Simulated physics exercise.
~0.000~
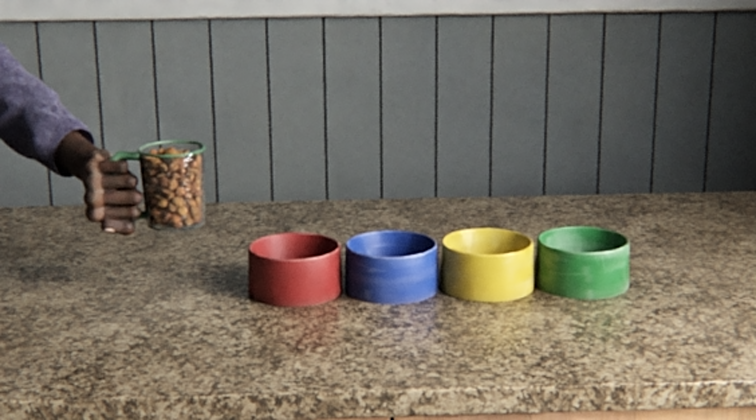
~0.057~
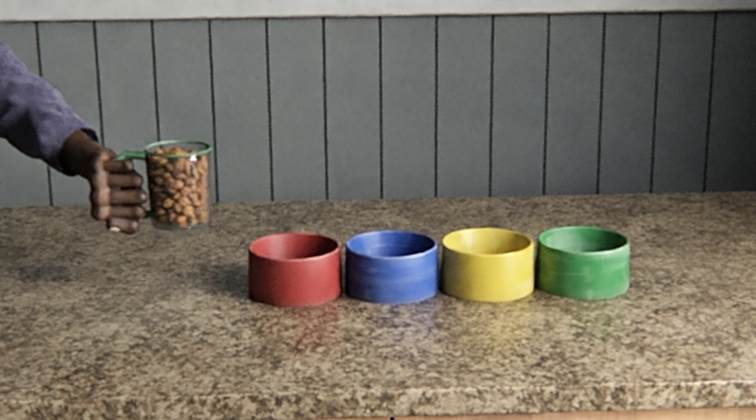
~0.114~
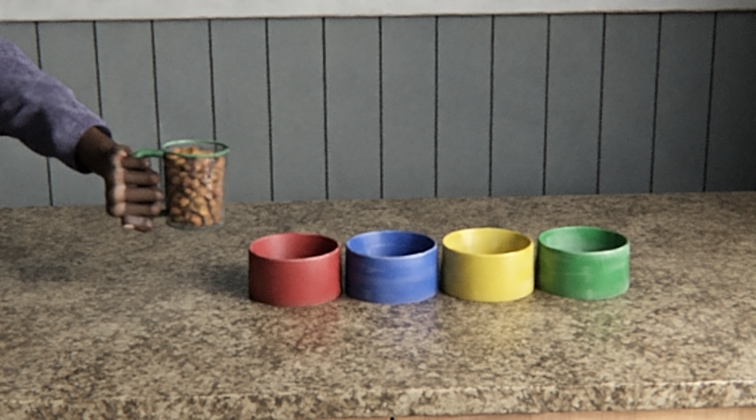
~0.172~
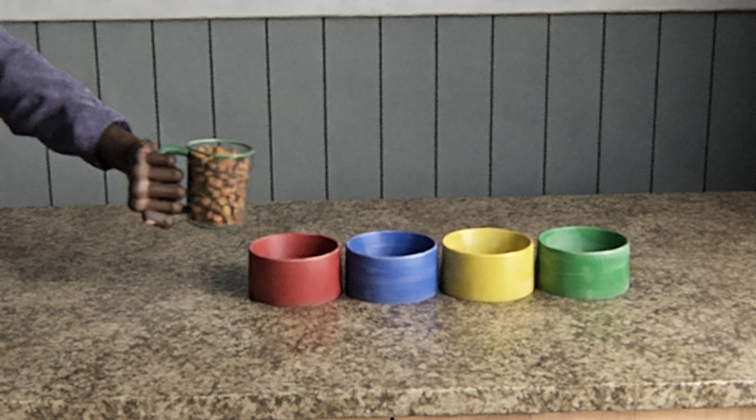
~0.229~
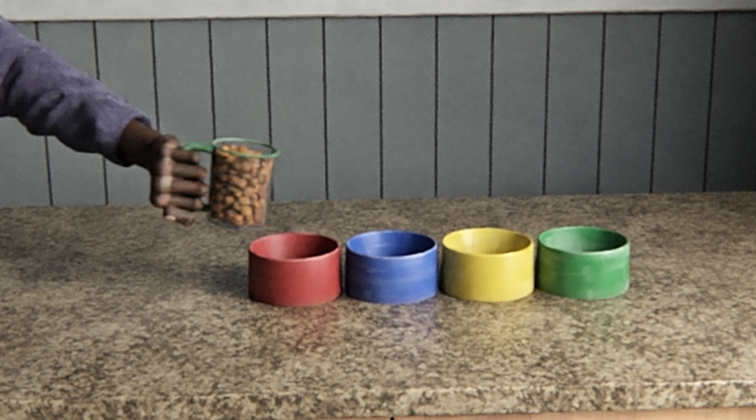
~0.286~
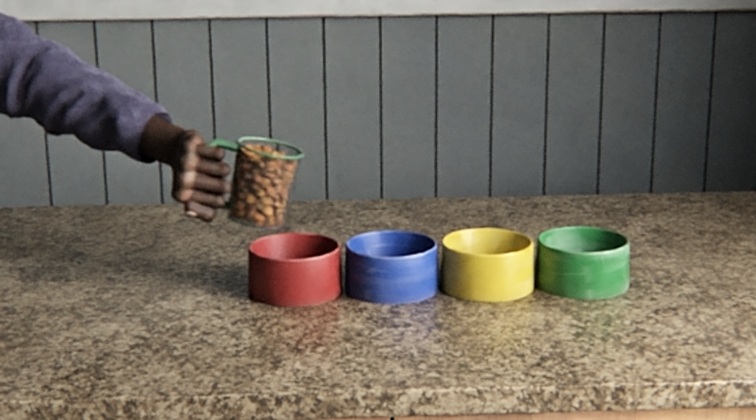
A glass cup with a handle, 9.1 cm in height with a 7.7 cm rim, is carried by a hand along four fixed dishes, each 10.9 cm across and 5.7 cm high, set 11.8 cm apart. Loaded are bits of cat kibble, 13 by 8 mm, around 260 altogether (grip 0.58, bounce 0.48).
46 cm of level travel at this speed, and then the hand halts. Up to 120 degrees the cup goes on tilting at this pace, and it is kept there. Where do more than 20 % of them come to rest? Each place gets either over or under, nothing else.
Red dish: The count there will be a fifth or smaller; blue dish: The count there will be a fifth or smaller; green dish: The count there will be bigger than a fifth; yellow dish: The count there will be a fifth or smaller; counter: The count there will be a fifth or smaller.
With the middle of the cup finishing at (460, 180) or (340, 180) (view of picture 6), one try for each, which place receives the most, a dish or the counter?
On the first run most goes to yellow, and on the second to blue.
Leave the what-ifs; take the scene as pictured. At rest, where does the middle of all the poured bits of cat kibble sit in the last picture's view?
After settling, the middle sits near (591, 266).
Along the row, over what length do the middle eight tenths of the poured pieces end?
That stretch comes to around 6 cm.
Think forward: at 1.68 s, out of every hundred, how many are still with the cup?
Roughly 85 in a hundred.
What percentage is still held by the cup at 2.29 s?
Estimate: Some 10 %.
After 1.12 s, tilt 63 degrees; cup holds 95 %.
After 1.68 s, tilt 96 degrees; cup holds 85 %, green 5 %.
After 2.29 s, tilt 120 degrees; cup holds 10 %, green 80 %.
At rest (3.2 s), red 0 %, blue 0 %, green 95 %, yellow 0 %, counter 5 %.
